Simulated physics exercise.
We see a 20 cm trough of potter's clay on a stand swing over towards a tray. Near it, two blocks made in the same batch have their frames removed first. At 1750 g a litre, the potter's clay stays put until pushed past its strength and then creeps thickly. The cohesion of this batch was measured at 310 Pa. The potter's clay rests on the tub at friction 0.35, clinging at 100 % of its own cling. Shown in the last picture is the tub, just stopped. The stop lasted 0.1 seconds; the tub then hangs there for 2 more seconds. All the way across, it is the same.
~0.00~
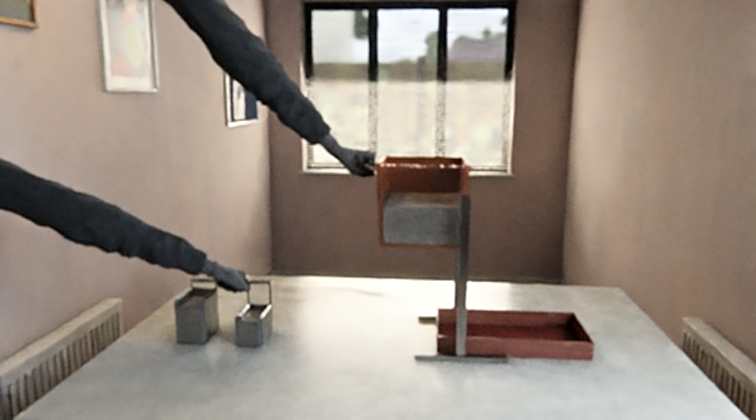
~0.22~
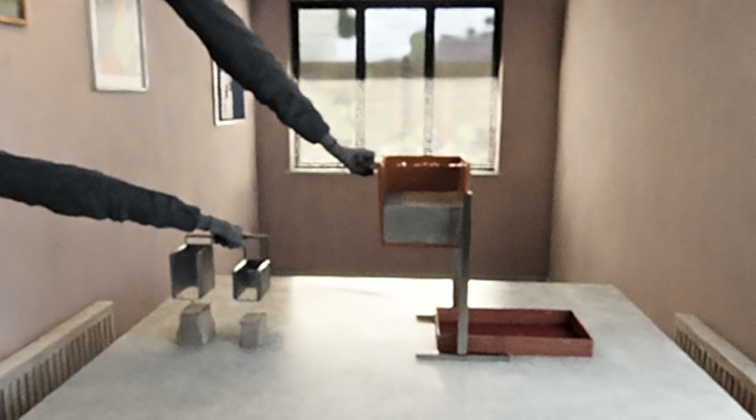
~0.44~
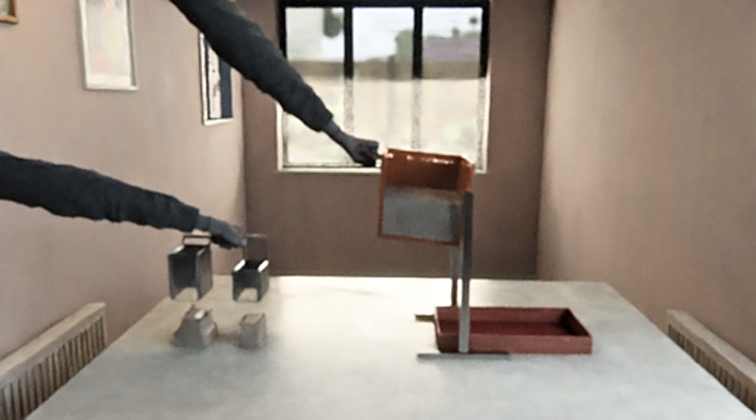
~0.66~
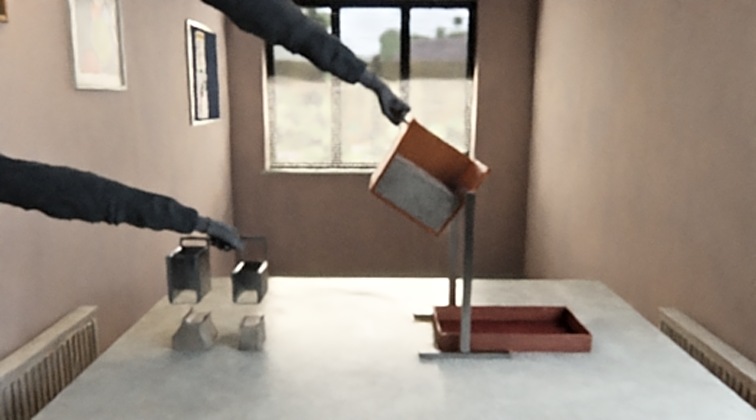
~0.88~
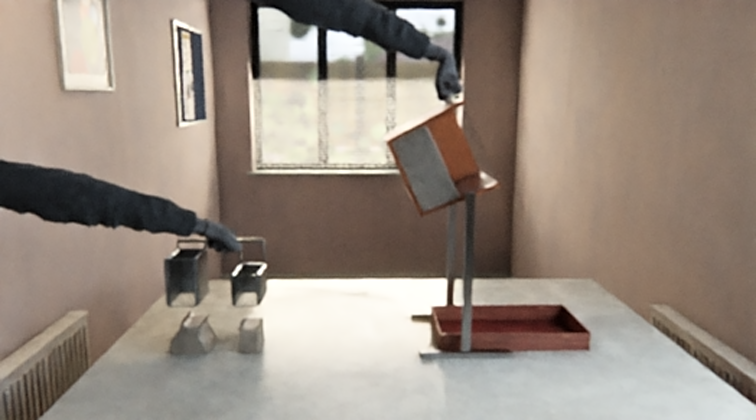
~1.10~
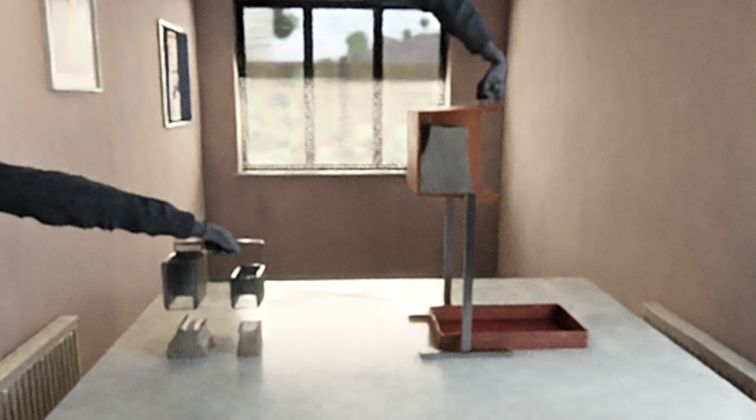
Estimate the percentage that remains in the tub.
Something like 75 % remains.
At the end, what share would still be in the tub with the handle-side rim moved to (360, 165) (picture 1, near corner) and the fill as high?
Some 60 per cent, I reckon.
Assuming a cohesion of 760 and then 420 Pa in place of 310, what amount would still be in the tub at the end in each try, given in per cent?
About 100 % first, about 80 % second.
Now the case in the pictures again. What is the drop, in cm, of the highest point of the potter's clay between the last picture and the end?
About 8 cm.
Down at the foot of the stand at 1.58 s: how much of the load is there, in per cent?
0 %.
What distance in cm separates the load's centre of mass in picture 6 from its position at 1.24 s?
Distance: About 5 cm.
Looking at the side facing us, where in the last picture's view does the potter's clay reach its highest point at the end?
The highest point is near (436, 159) in the last picture.
By 1.24 s, the tub is at 89 degrees and holds 100 %.
By 1.41 s, the tub is at 89 degrees and holds 85 %.
By 1.58 s, the tub is at 89 degrees and holds 75 %.
By 1.75 s, the tub is at 89 degrees and holds 75 %.
By 3.10 s, at the end, the tub is at 89 degrees and holds 75 %.
